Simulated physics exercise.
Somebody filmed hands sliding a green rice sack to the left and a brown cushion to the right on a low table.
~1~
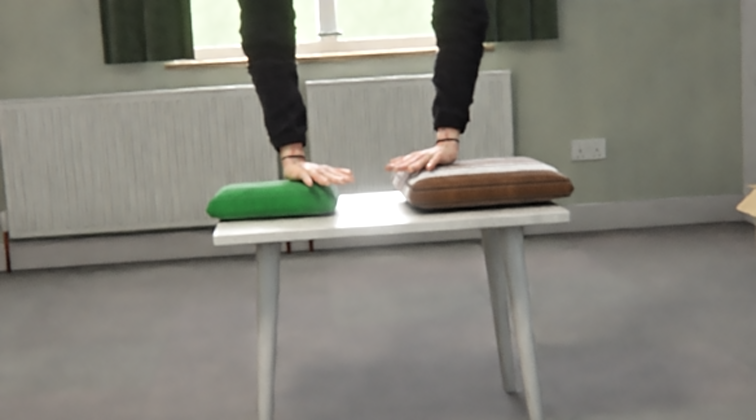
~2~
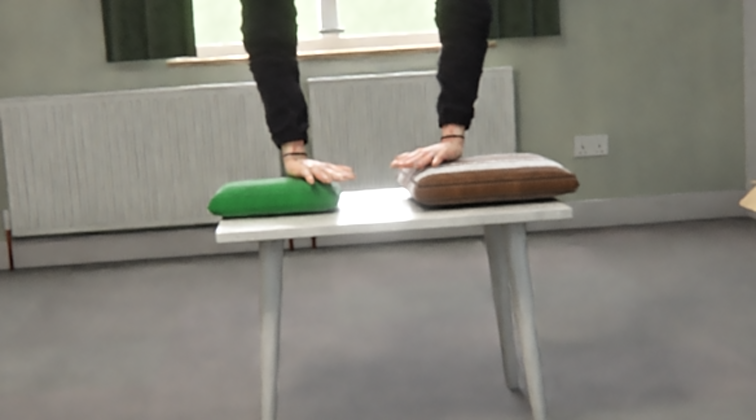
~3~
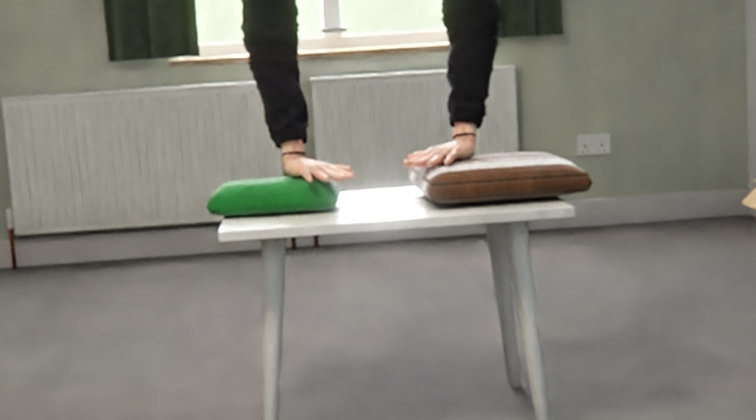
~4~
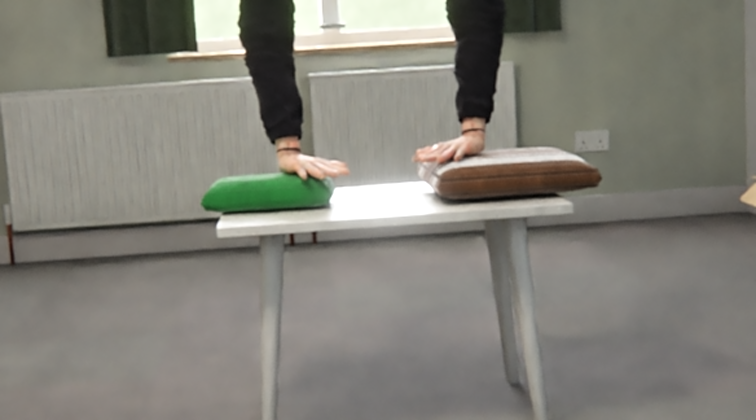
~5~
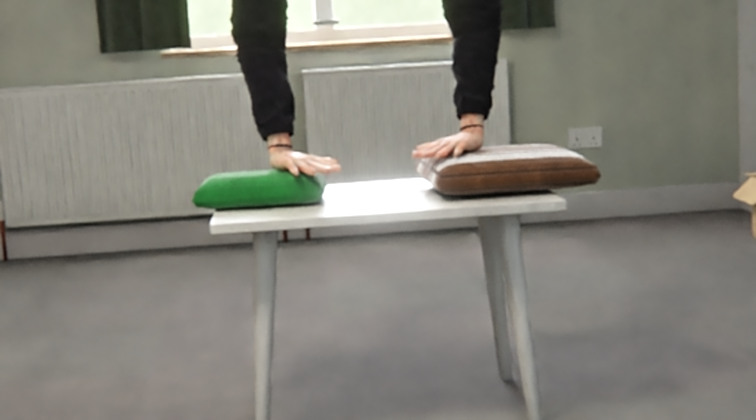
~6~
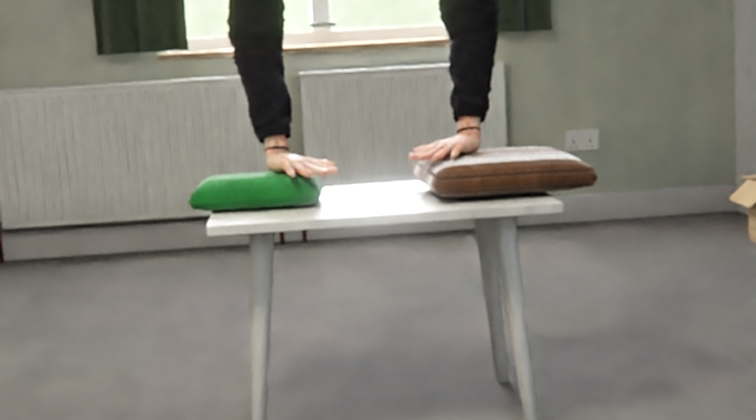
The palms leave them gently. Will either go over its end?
The green rice sack stays up there; the brown cushion remains on top.
Then, 0.30 s past the final frame, rice sack unmoved; cushion unmoved.
When it is over, rice sack unmoved; cushion unmoved. The green rice sack remains on top and the brown cushion holds its place.
